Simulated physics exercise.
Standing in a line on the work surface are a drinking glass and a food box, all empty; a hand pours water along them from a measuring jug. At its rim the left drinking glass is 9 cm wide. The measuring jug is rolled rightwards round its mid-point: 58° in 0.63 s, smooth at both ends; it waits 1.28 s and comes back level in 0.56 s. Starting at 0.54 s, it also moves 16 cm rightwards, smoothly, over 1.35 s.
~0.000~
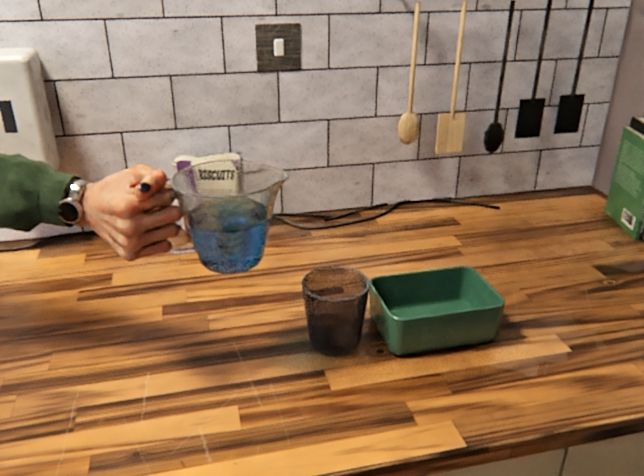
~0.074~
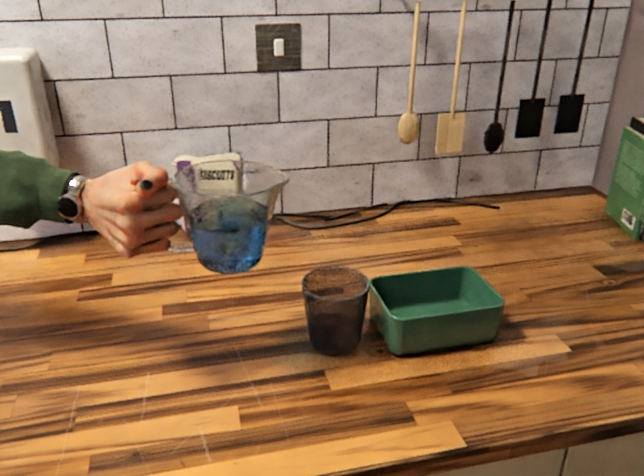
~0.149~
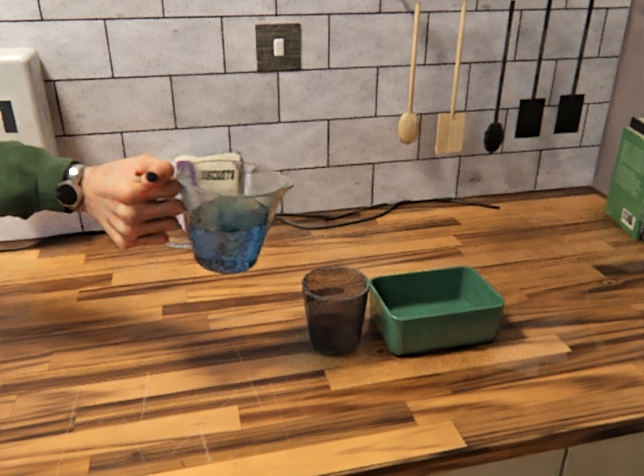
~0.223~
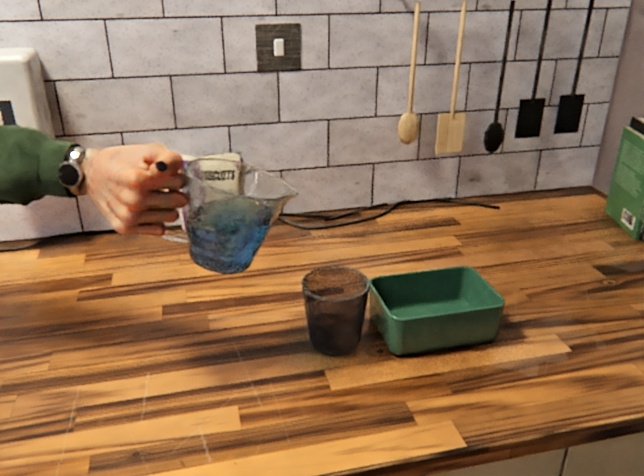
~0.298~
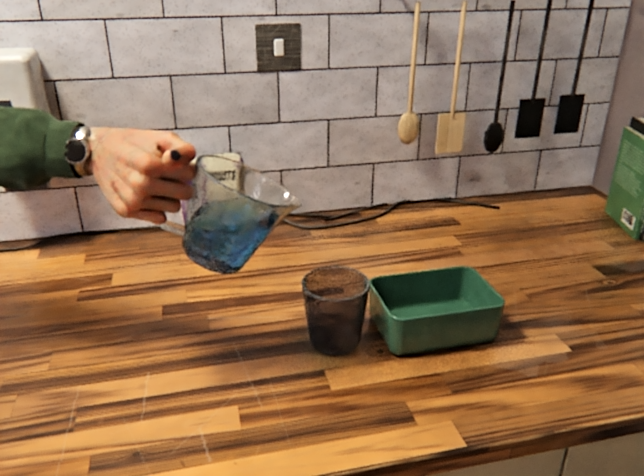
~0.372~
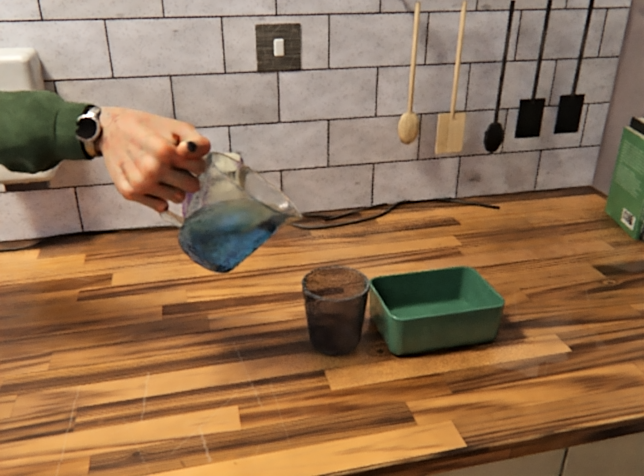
A hand holding a clear measuring jug of blue liquid tilts it rightwards above a wooden worktop with a glass and green box.
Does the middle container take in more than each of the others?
Number one.
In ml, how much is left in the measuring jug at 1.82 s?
I'd say some 150 ml remain at that point.
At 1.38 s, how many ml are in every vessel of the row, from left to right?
About 150 ml left, 30 ml right.
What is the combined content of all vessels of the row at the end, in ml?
Taken together, the vessels hold about 250 ml.
Then, 0.95 s in, the tilt is 58° and from the left they hold 120 ml, 0 ml, the measuring jug 250 ml, and 0 ml is on the work surface.
Then, 1.38 s in, the tilt is 58° and from the left they hold 150 ml, 35 ml, the measuring jug 190 ml, and 10 ml is on the work surface.
Then, 1.82 s in, the tilt is 58° and from the left they hold 150 ml, 80 ml, the measuring jug 150 ml, and 10 ml is on the work surface.
Then, 2.30 s in, the tilt is 12° and from the left they hold 150 ml, 100 ml, the measuring jug 135 ml, and 15 ml is on the work surface.
Finally, from the left they hold 150 ml, 100 ml, the measuring jug 135 ml, and 15 ml is on the work surface.
